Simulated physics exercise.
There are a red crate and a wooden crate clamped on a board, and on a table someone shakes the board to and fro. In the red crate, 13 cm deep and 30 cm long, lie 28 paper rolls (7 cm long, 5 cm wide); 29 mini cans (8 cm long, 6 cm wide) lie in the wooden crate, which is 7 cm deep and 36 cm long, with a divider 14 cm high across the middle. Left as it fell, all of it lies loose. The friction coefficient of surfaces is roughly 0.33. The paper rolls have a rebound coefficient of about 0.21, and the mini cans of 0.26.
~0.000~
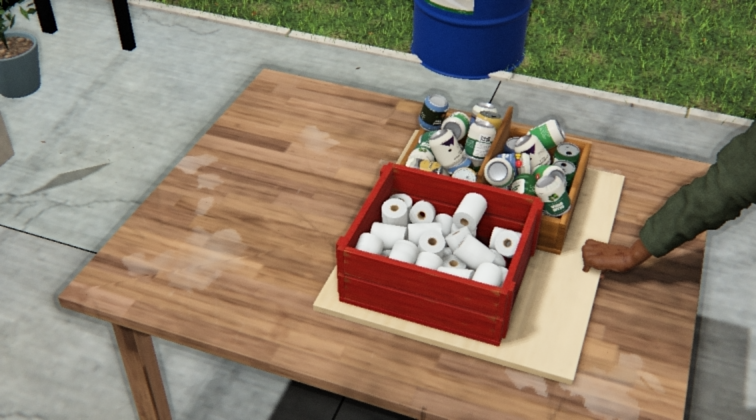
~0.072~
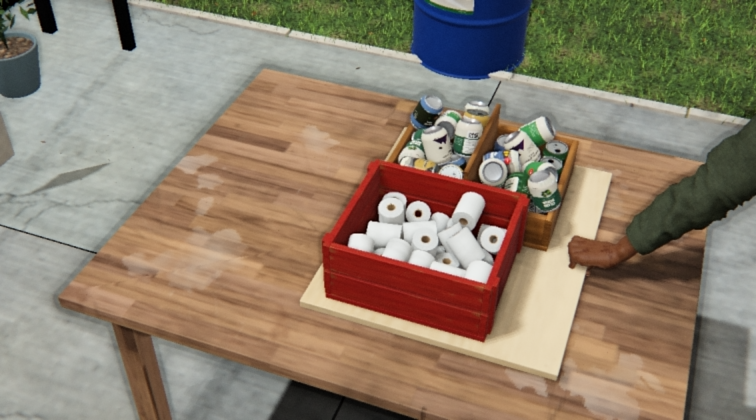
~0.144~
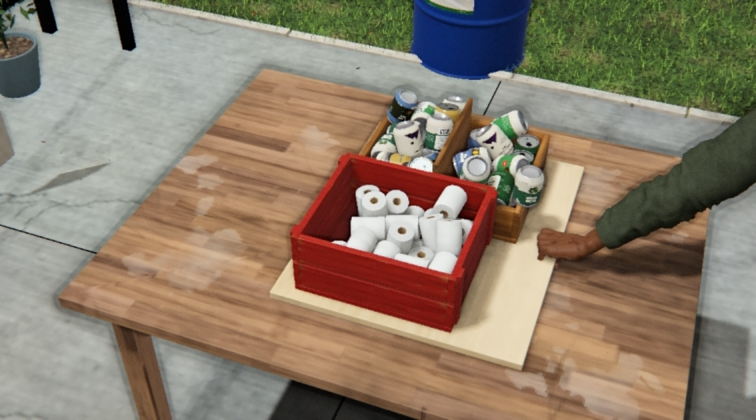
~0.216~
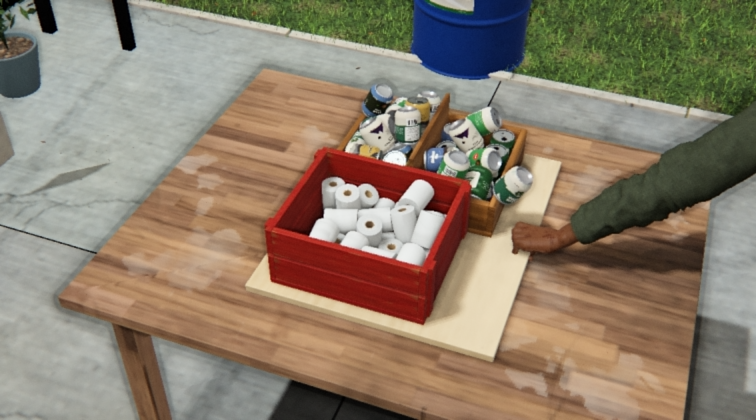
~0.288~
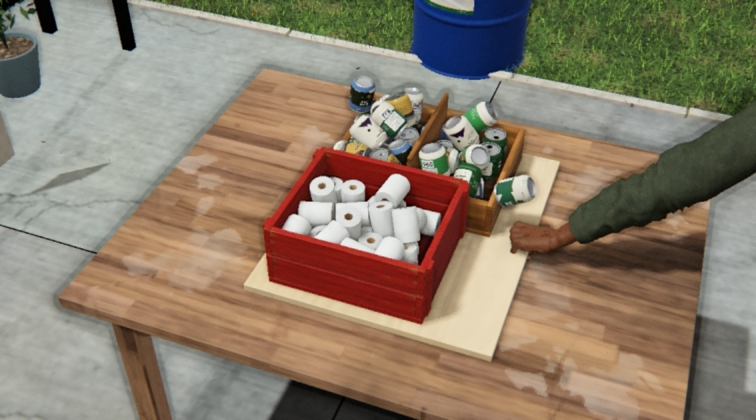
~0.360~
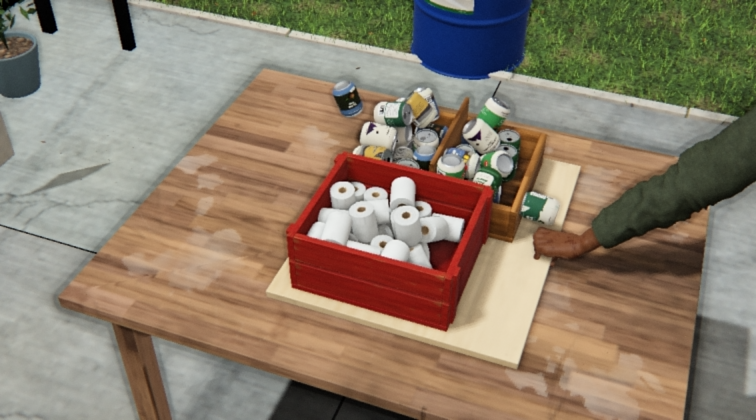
A hand slides a board with two crates left, then right, as cans tumble out.
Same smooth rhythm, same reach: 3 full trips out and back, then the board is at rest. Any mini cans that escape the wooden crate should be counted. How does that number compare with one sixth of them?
Above one sixth.
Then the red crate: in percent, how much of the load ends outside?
Lost from the red crate: 0 percent.
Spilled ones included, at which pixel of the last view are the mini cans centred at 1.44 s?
Centre: About (451, 168) px.
After 0.63 s, the red crate has all 28 and the wooden crate is down by 4 of 29.
After 0.96 s, the red crate has all 28 and the wooden crate is down by 8 of 29.
After 1.44 s, the red crate has all 28 and the wooden crate is down by 12 of 29.
Final count (at 2.04 s), the red crate has all 28 and the wooden crate is down by 12 of 29. Asked share, 12 of 29, 41 per cent.
